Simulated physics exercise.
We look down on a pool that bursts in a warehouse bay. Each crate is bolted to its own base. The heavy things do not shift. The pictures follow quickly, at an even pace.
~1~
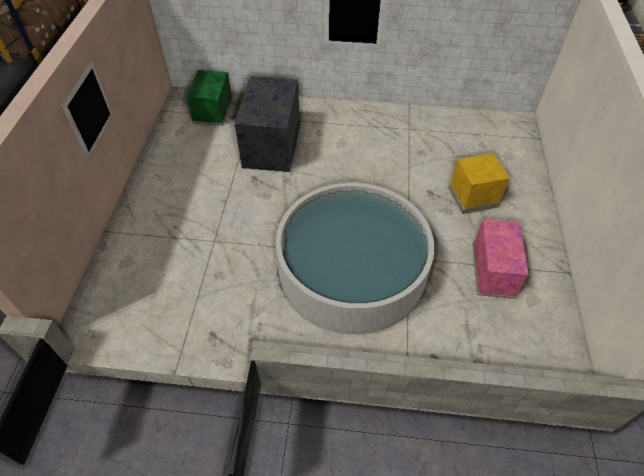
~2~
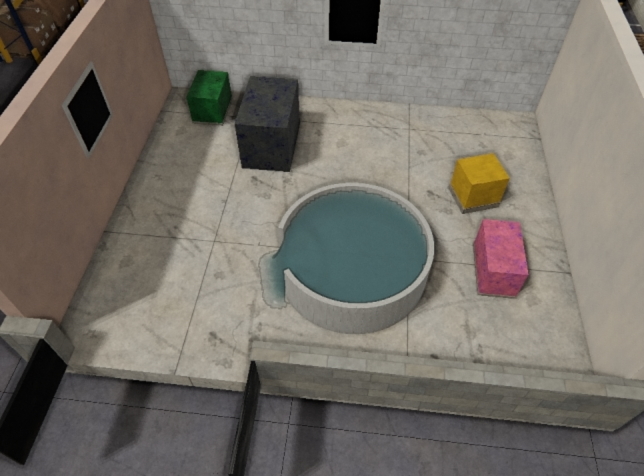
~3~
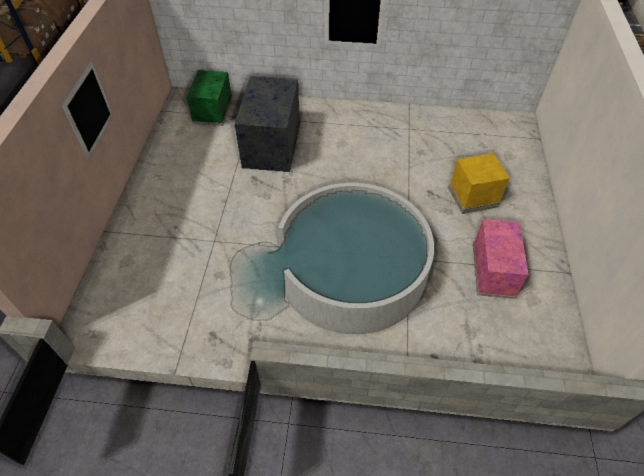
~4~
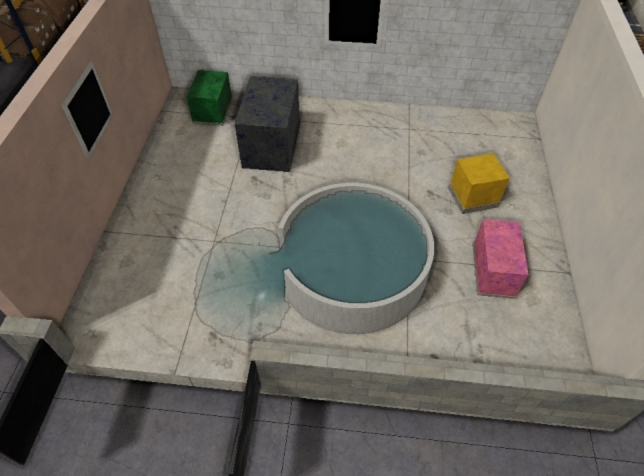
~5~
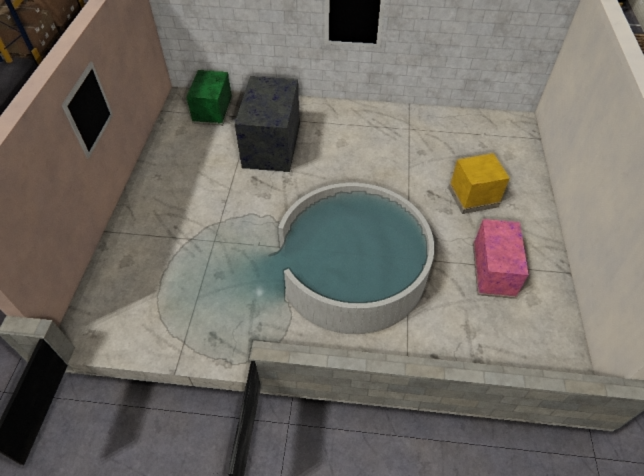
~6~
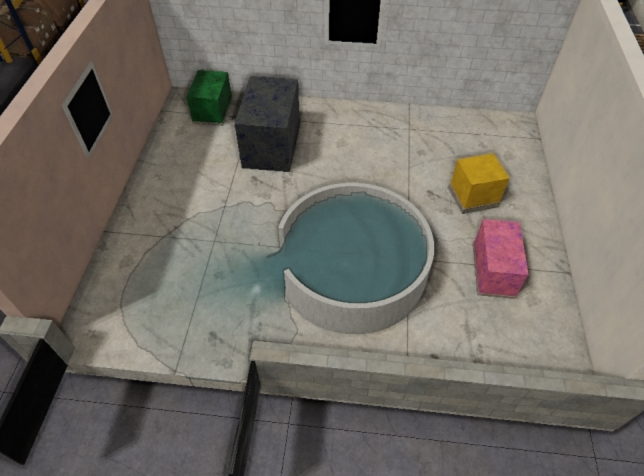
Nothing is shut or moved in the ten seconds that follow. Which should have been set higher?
One by one: The yellow crate escapes dry; the green crate is wetted; the pink crate escapes dry.
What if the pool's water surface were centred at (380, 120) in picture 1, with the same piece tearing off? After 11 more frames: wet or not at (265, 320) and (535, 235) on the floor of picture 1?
In turn: Covered, free of water.
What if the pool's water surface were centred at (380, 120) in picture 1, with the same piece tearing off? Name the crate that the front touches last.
It is the one in yellow.
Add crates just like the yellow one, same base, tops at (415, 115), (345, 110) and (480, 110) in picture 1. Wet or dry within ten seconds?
In turn: Is safe, stays dry, escapes it.
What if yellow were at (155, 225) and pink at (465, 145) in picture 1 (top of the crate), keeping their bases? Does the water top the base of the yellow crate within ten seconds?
In short: The yellow crate takes water.
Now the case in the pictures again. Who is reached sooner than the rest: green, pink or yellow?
That is the green crate.
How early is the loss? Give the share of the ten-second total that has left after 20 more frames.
I make it 40 per cent.
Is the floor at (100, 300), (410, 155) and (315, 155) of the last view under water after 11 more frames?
In turn: Under water, dry, dry.
A moment on, water covers 25 % of the floor; the yellow crate not reached, the green crate not reached, the pink crate not reached.
Next, water covers 25 % of the floor; the yellow crate not reached, the green crate not reached, the pink crate not reached.
Then, water covers 30 % of the floor; the yellow crate not reached, the green crate water round its plinth, the pink crate not reached.
Later, water covers 40 % of the floor; the yellow crate not reached, the green crate water round its plinth, the pink crate not reached.
In the end, water covers 55 % of the floor; the yellow crate stayed above the water, the green crate was topped, the pink crate stayed above the water.
